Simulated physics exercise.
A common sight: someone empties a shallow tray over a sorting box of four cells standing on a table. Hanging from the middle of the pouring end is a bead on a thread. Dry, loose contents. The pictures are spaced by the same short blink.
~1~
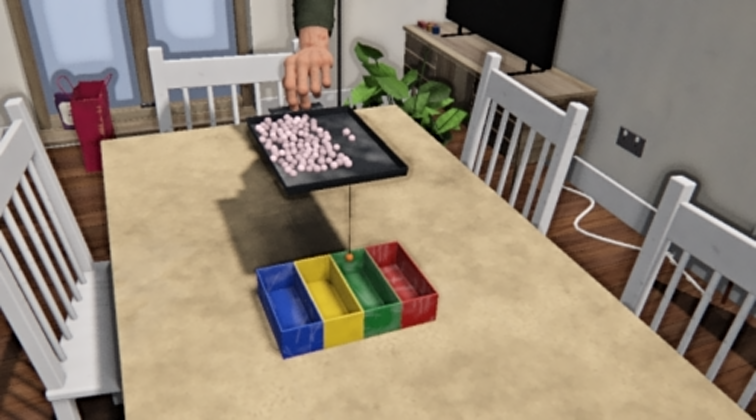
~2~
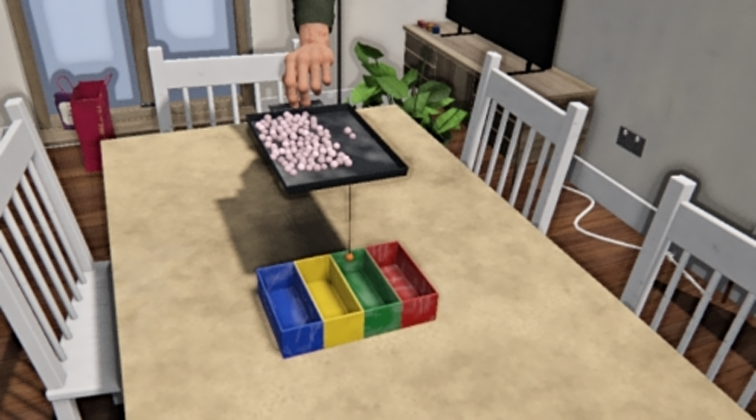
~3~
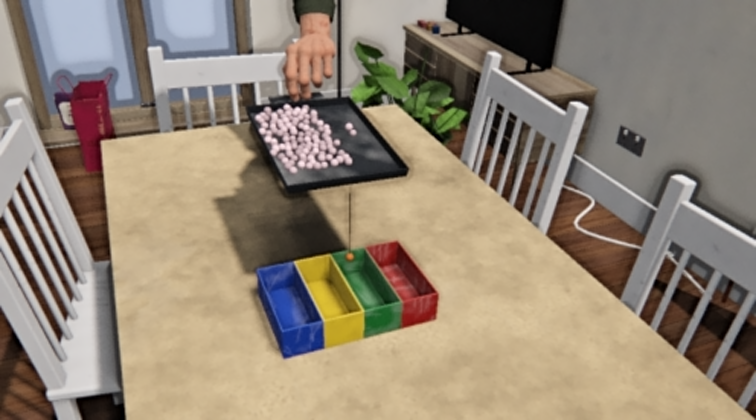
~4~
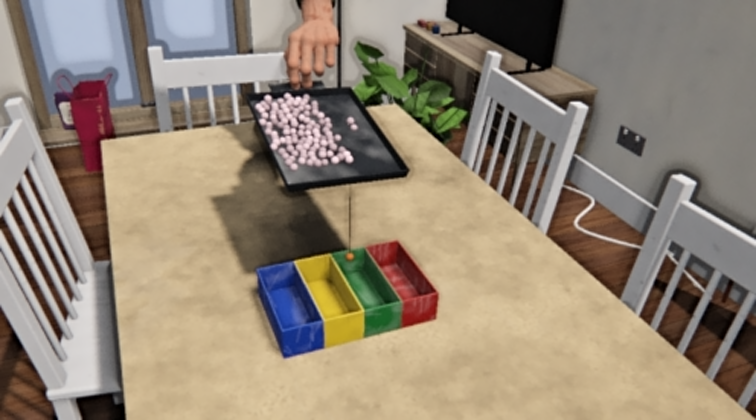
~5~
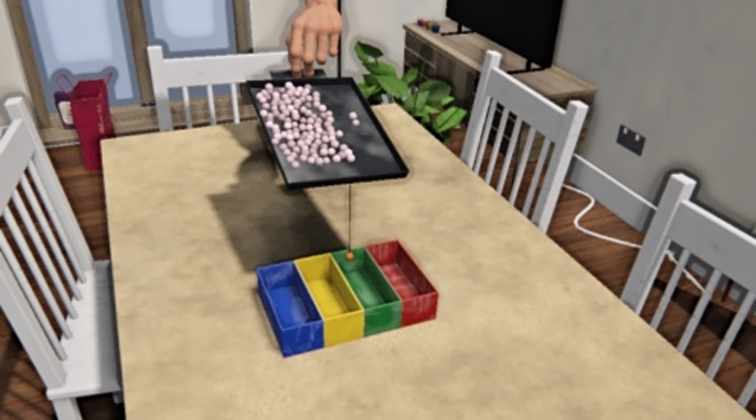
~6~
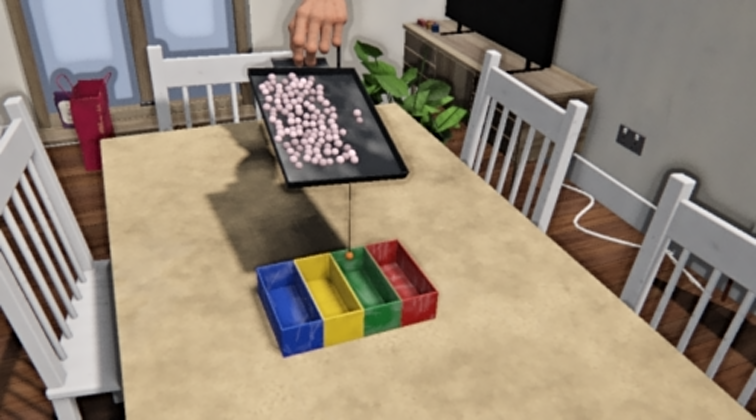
On a table ringed by white chairs, a hand holds a dark tray of small pale pink balls above a box with blue, yellow, green and red cells. The tray stays nearly still at first, then the hand gradually raises its far end, steepening the slope, and the balls shift slightly.
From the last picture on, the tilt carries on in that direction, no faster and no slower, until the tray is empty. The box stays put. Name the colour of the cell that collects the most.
Red.
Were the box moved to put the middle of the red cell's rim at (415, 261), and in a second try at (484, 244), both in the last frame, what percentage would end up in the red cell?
Trial 1: 40 percent; trial 2: 0 percent.
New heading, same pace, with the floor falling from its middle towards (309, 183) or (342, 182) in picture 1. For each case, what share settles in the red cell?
For the first it's near 0 %, for the second near 10 %.
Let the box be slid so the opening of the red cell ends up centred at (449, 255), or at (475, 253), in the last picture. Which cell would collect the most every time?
The first time it is that green cell; the second time it is that yellow cell.
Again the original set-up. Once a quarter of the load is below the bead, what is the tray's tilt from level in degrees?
That happens at around 85°.
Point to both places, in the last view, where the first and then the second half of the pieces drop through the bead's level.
Near (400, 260) to start, and near (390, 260) afterwards.
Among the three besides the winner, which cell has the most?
The one in second place is green.
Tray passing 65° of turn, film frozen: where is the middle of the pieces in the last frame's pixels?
I'd mark the middle close to (370, 169).
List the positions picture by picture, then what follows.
In the first picture, corners of the pouring end at (288, 186) and (407, 167), level; middle of the load at (300, 146), sugar pearls; bead on its thread at (349, 258); blue cell at (303, 338); yellow cell at (344, 328); green cell at (382, 318); red cell at (419, 309).
In the second picture, corners of the pouring end at (288, 185) and (407, 167), level; middle of the load at (300, 145).
In the third picture, corners of the pouring end at (288, 185) and (407, 168), tipped barely, lowest at the right corner; middle of the load at (300, 140).
In the fourth picture, corners of the pouring end at (289, 184) and (408, 169), tipped a little, lowest at the right corner; middle of the load at (301, 134).
In the fifth picture, corners of the pouring end at (289, 182) and (408, 170), tipped a little, lowest at the right corner; middle of the load at (302, 128).
In the sixth picture, corners of the pouring end at (290, 181) and (408, 172), tipped clearly, lowest at the right corner; middle of the load at (306, 124), all on the move; blue cell at (303, 336); yellow cell at (344, 326); green cell at (382, 316); red cell at (419, 307).
Soon after the last picture, tray tipped steeply; most on the tray; a stray few in the green cell; a stray few in the red cell; a stray few in the yellow cell; a small part falling or outside the box.
A little later, tray tipped past a quarter turn; a small part on the tray; about a third in the red cell; a small part in the green cell; a stray few in the yellow cell; about a third falling or outside the box.
Later still, tray tipped past a quarter turn; about half in the red cell; about a quarter in the green cell; a stray few in the yellow cell; a stray few in the blue cell; about a quarter falling or outside the box.
At rest, tray tipped past a quarter turn; about half in the red cell; about a quarter in the green cell; a stray few in the yellow cell; a stray few in the blue cell; about a quarter outside the box.
